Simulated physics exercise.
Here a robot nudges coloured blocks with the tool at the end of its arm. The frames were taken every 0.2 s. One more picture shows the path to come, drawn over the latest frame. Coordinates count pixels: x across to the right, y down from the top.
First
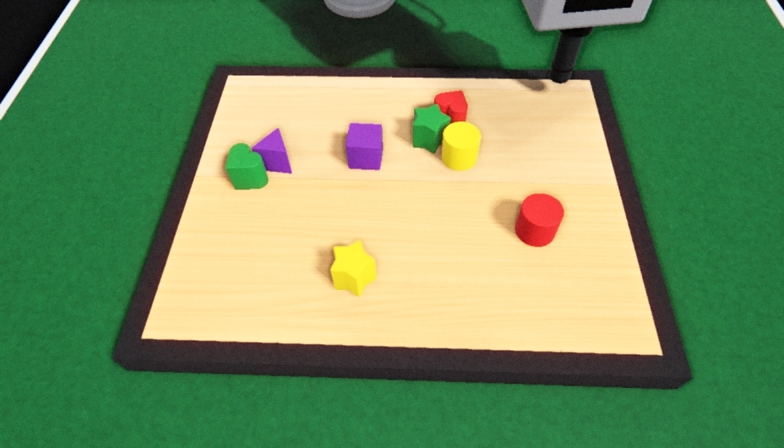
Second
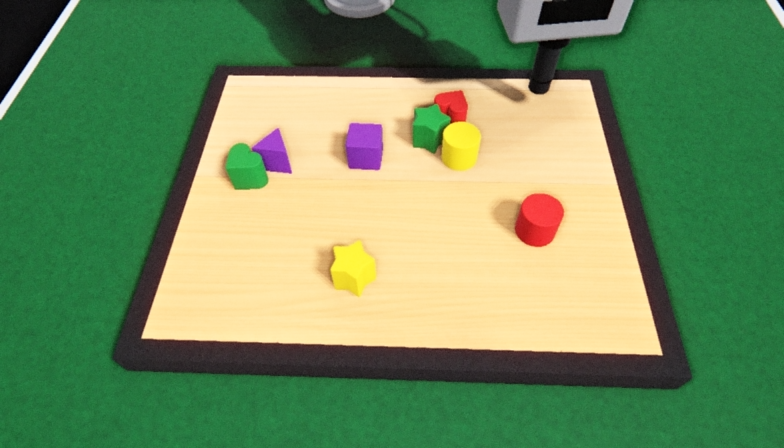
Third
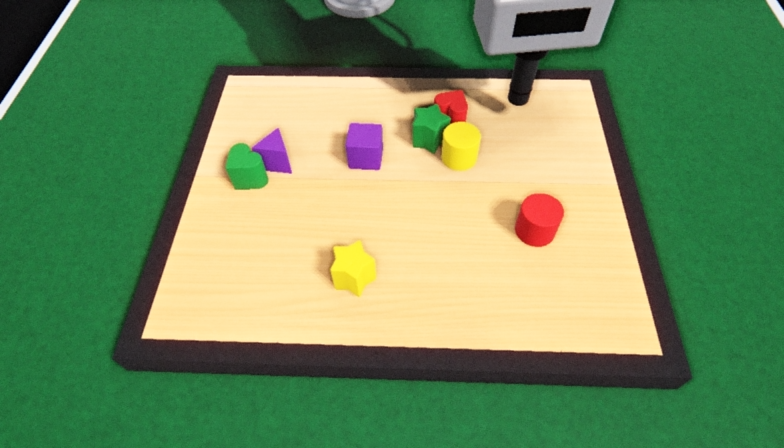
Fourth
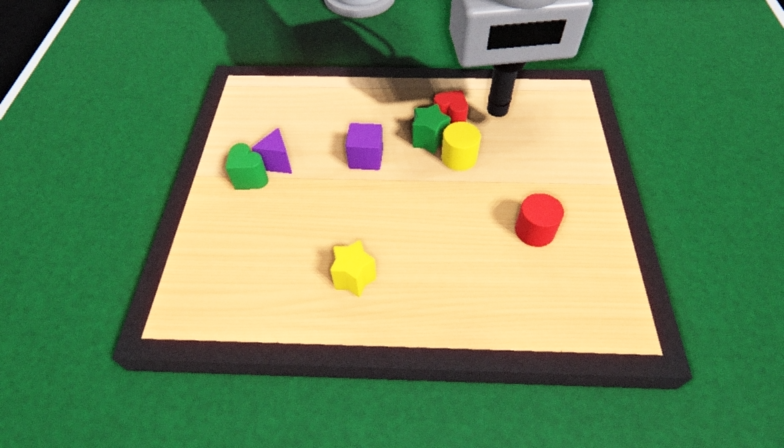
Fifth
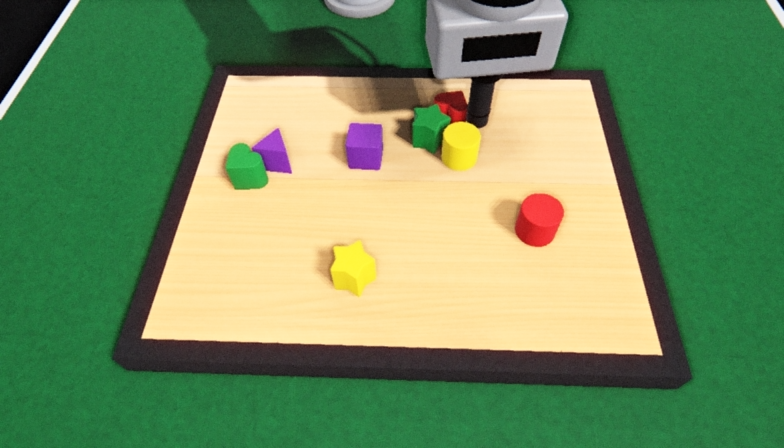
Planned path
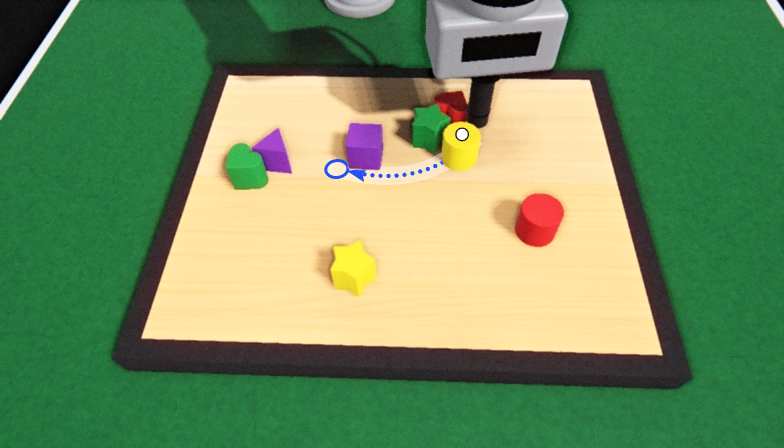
A robot arm moved its dark tool down and to the left from the board's top right corner to right beside the yellow cylinder and red heart, while all the coloured blocks stayed still.
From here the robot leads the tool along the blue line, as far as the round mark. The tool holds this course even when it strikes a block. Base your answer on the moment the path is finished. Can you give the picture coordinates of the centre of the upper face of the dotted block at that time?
At roughly (429, 172).
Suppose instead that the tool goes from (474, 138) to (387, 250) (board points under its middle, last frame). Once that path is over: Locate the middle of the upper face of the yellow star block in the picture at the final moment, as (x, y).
Put as a pixel place, it's (332, 274).
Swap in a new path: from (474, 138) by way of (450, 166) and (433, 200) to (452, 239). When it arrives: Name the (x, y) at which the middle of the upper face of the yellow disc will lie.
The top centre is at (413, 214).
The line goes from (474, 138) over (439, 164) and (389, 176) to (337, 169); the dot is on the yellow disc.
On the path given first. One third of the way, tool at (440, 149); yellow disc at (437, 164).
Two thirds of the way, tool at (387, 160); yellow disc at (429, 172).
At the end, tool at (334, 153); purple four-sided block at (342, 125), turned 80° clockwise; red heart unmoved; yellow disc at (429, 172).
